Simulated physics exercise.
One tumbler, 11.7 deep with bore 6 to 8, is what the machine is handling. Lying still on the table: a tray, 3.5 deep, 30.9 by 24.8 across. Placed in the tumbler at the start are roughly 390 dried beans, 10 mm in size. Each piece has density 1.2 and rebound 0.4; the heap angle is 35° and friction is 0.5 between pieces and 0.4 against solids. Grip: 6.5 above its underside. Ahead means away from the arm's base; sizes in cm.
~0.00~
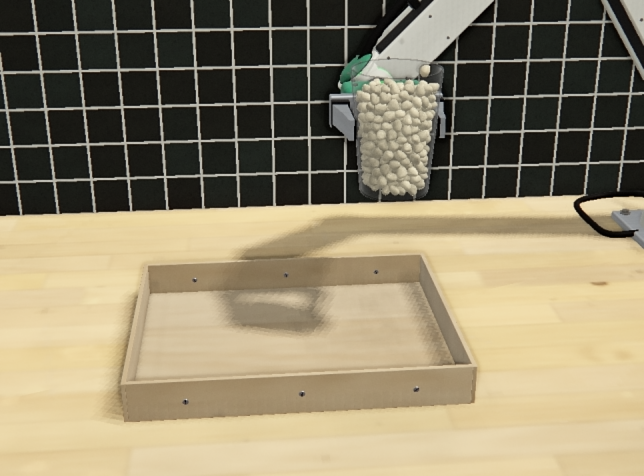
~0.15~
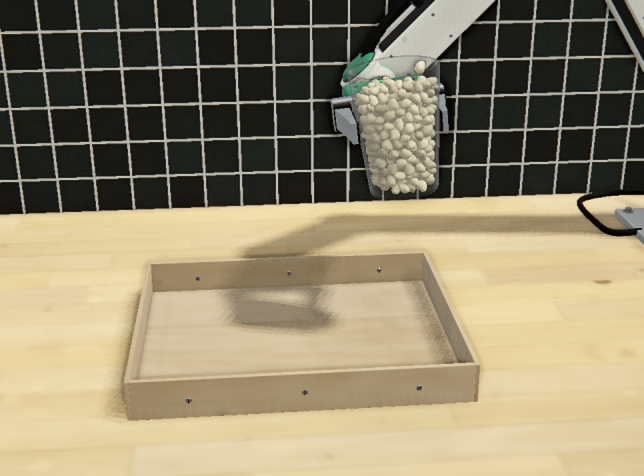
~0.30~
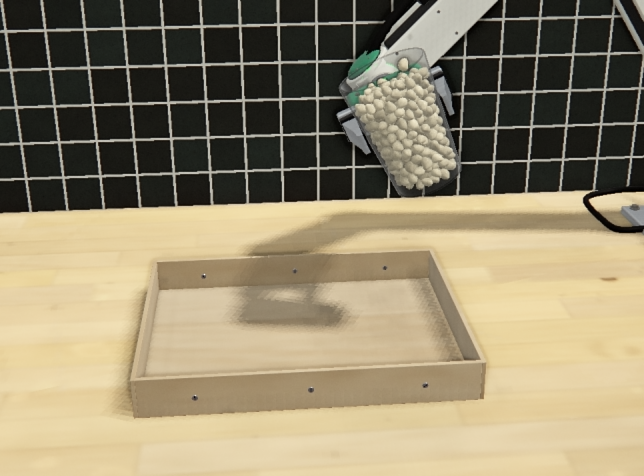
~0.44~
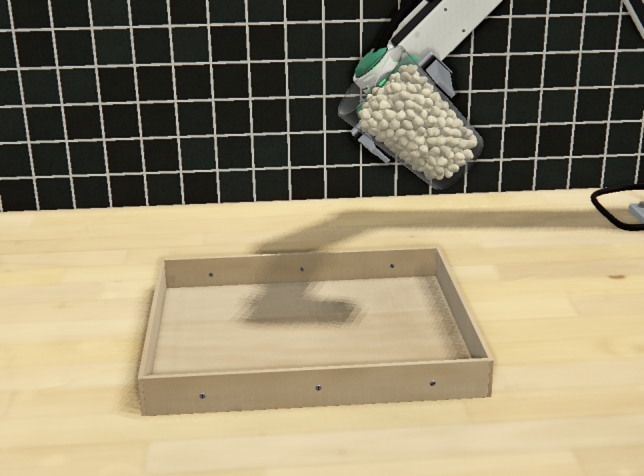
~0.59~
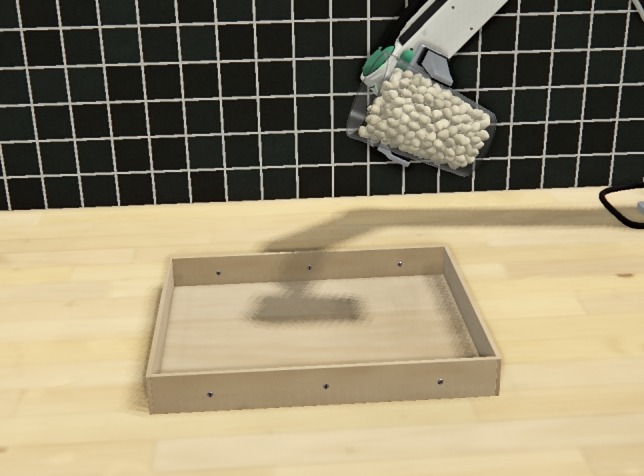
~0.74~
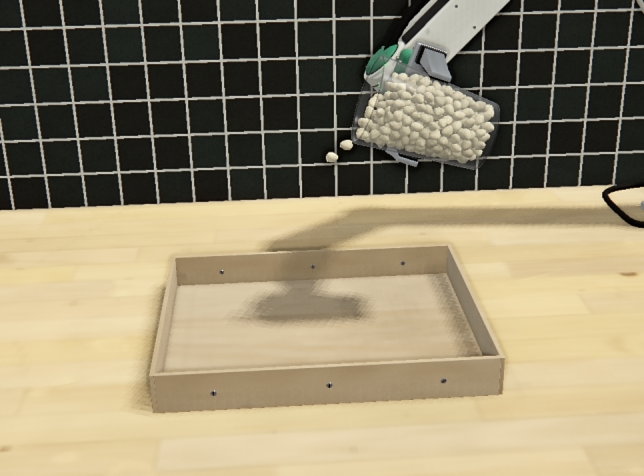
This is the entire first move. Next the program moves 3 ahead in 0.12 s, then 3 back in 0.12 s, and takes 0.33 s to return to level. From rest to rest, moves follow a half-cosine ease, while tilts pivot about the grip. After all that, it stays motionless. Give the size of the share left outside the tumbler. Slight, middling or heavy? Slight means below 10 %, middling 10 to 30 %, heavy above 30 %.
Middling.
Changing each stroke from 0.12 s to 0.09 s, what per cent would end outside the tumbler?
I'd expect some 25 per cent.
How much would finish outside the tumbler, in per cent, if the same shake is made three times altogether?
It would come to about 30 %.
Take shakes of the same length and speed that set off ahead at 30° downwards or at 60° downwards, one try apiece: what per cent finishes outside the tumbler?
10 and 0 %.
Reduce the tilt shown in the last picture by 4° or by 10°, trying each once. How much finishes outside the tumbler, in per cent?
Roughly 15 and 10 percent.
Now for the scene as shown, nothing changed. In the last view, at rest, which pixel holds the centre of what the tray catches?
Roughly at pixel (299, 328).
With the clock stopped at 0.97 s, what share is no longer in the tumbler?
Share gone: Around 5 %.
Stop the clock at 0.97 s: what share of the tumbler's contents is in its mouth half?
Near 55 %.
After 0.97 s, tilted 70° forward, highest piece 25 above the table; 360 in the tumbler, 2 in the tray, 24 in flight or on a rim.
After 1.20 s, tilted 19° forward, highest piece 27 above the table; 329 in the tumbler, 51 in the tray, 6 in flight or on a rim.
After 1.51 s, level, highest piece 27 above the table; 329 in the tumbler, 57 in the tray.
After 2.56 s, level, highest piece 27 above the table; 329 in the tumbler, 57 in the tray.
At rest, 329 in the tumbler, 57 in the tray. That is 15 % outside the tumbler.
